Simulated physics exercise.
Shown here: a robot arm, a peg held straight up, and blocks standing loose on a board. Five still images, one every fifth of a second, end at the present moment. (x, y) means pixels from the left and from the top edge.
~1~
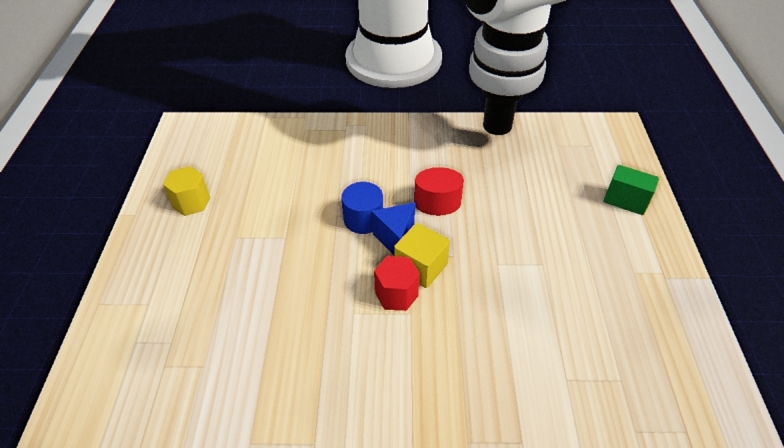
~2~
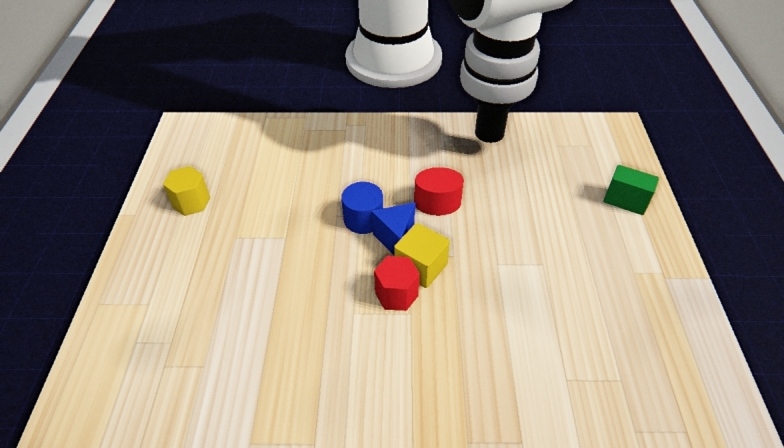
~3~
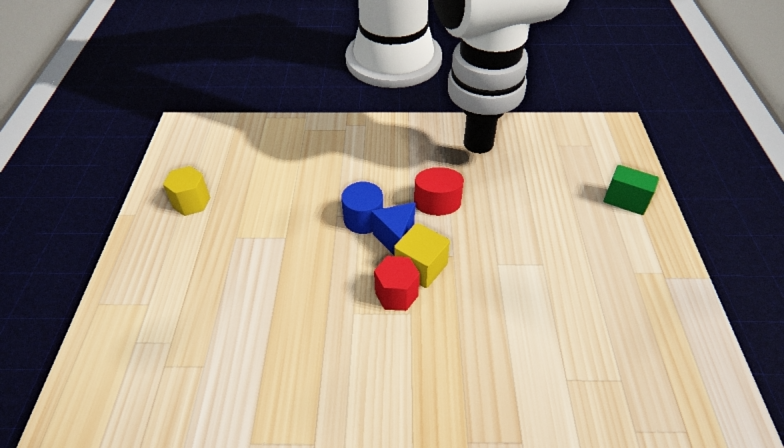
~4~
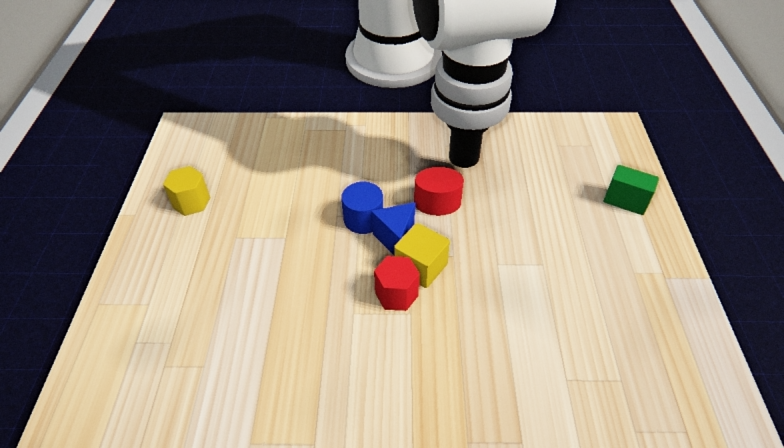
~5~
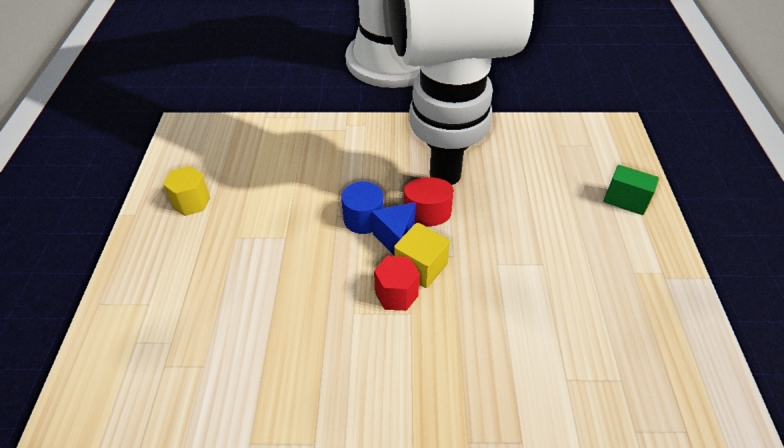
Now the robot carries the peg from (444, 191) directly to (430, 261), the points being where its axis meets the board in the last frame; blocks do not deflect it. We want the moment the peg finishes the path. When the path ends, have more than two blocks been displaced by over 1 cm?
Yes
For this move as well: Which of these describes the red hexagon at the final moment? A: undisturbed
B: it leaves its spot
Option B.
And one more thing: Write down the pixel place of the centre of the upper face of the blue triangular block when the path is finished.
The middle of its upper face should be somewhere near (362, 232).
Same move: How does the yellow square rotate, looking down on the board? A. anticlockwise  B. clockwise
The answer is A.
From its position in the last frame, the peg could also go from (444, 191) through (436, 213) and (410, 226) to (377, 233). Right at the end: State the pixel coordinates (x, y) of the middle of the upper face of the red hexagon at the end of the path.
That would be at about pixel (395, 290).
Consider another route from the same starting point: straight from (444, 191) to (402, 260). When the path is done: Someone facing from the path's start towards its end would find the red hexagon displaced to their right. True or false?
It is false.
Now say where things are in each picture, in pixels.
Tip of the peg (497, 127), middles of tops, blue triangular block (396, 216), red hexagon (397, 272), yellow square (422, 243), red oval (439, 179), in the first picture.
Peg (490, 134), nothing pushed, in the second picture.
Peg (478, 144), nothing pushed, in the third picture.
Peg (464, 158), nothing pushed, in the fourth picture.
Peg (445, 175), blue triangular block (396, 216), red hexagon (397, 272), yellow square (422, 243), red oval (429, 190), in the fifth picture.
What follows on the original path. One third of the way, peg (441, 197); blue triangular block (376, 230); red oval (417, 208), turned 25° clockwise.
Two thirds of the way, peg (436, 221); blue triangular block (367, 233), turned 20° anticlockwise; red hexagon (392, 295); yellow square (406, 257), turned 50° anticlockwise; red oval (401, 221), turned 75° clockwise.
At the end, peg (431, 245); blue triangular block (362, 232), turned 25° anticlockwise; red hexagon (389, 301); yellow square (400, 265), turned 45° anticlockwise; red oval (396, 224), turned 95° clockwise.
